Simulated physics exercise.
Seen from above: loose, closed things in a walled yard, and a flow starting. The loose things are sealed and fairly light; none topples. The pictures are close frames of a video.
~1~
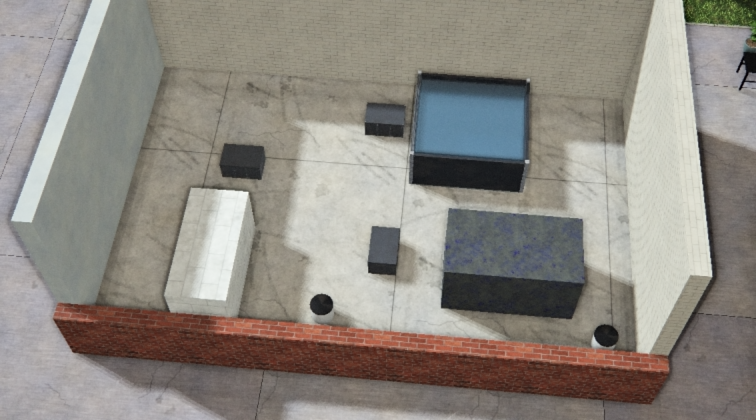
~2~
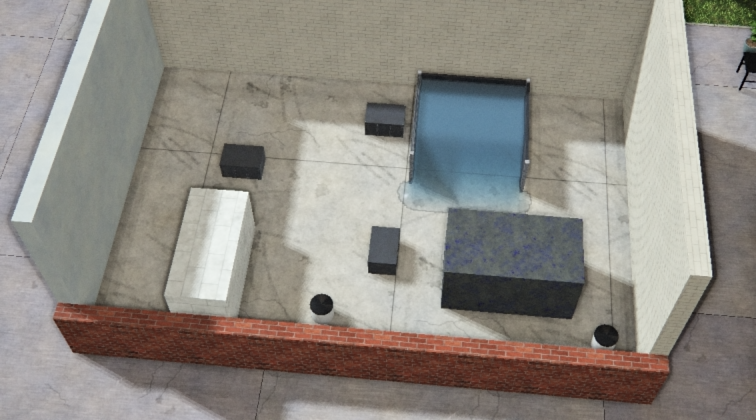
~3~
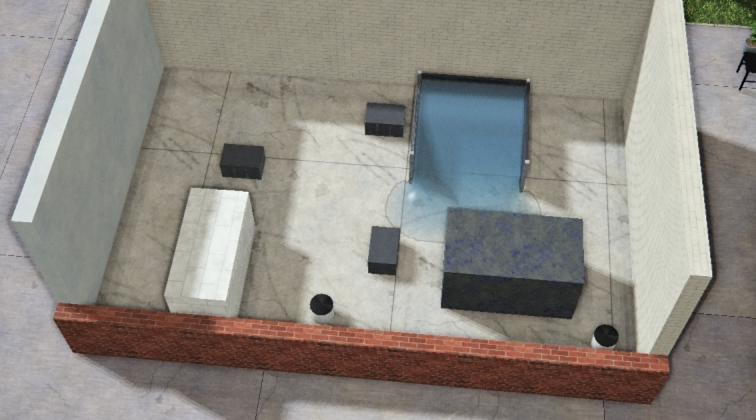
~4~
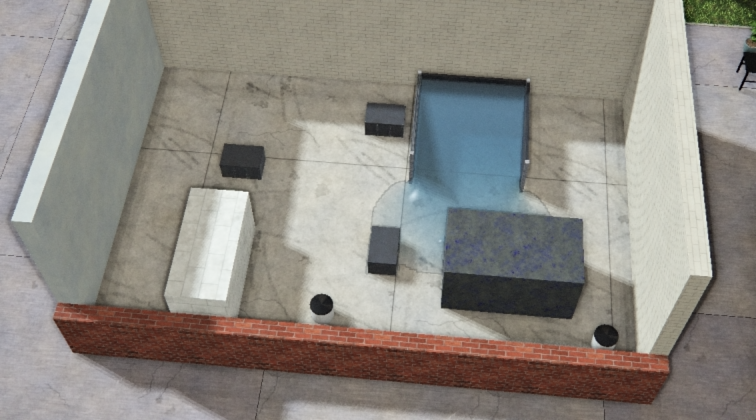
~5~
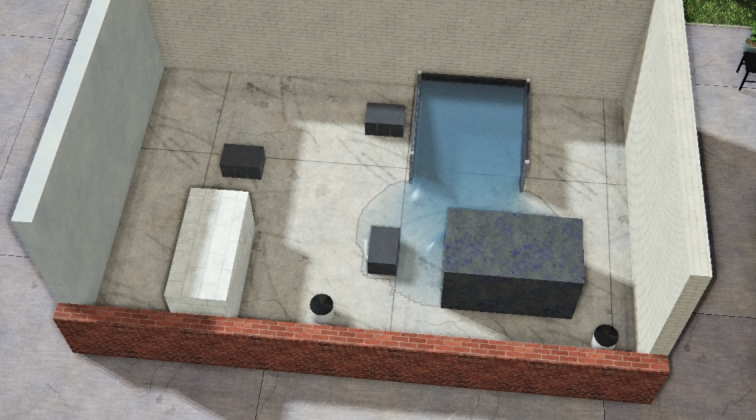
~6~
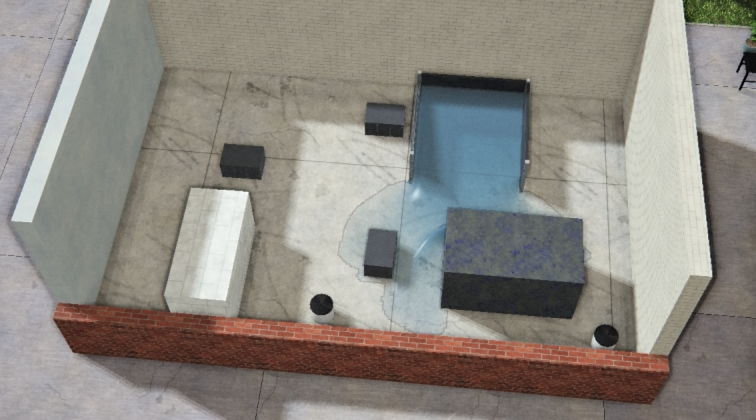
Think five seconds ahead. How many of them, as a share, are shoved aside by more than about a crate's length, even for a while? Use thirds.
That comes to two thirds or above.
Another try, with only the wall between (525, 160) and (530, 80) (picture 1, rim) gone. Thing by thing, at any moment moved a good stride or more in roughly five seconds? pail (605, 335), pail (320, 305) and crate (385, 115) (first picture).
One after the other: Pushed that far, that far or more, less than that.
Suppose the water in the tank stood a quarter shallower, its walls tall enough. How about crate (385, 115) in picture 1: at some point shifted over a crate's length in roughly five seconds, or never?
My call: Under that.
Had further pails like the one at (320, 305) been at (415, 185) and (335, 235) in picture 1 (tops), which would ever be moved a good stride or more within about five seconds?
In turn: That far or more, shifted that much.
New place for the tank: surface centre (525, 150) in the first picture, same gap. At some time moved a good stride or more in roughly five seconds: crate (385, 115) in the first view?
For that one: No.
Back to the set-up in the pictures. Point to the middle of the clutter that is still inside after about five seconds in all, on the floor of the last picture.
At about (342, 223).
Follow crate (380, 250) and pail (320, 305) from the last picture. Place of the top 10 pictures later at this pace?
Around (273, 295) and (243, 312).
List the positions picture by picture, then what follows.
The first frame shows a crate at (384, 245) rests on the ground; a crate at (242, 155) rests on the ground; 0 of 5 have shifted.
The second frame shows a crate at (384, 245), on the bottom; a crate at (242, 155) rests on the ground; 0 of 5 have shifted.
The third frame shows a crate at (384, 245), on the bottom; a crate at (242, 155) rests on the ground; 0 of 5 have shifted.
The fourth frame shows a crate at (384, 245) rests on the ground; a crate at (242, 155) rests on the ground; 0 of 5 have shifted.
The fifth frame shows a crate at (384, 245), on the bottom; a crate at (242, 155) rests on the ground; 0 of 5 have shifted.
The sixth frame shows a crate at (381, 248) rests on the ground, close to its start; a crate at (242, 155) rests on the ground; 1 of 5 have shifted.
A moment on, 0 of 5 are well off their spots; 0 afloat.
Next, 2 of 5 are well off their spots; 2 afloat.
Later, 2 of 5 are well off their spots; 3 afloat.
In the end, 4 of 5 are well off their spots, and 4 have been at some point; 3 afloat.
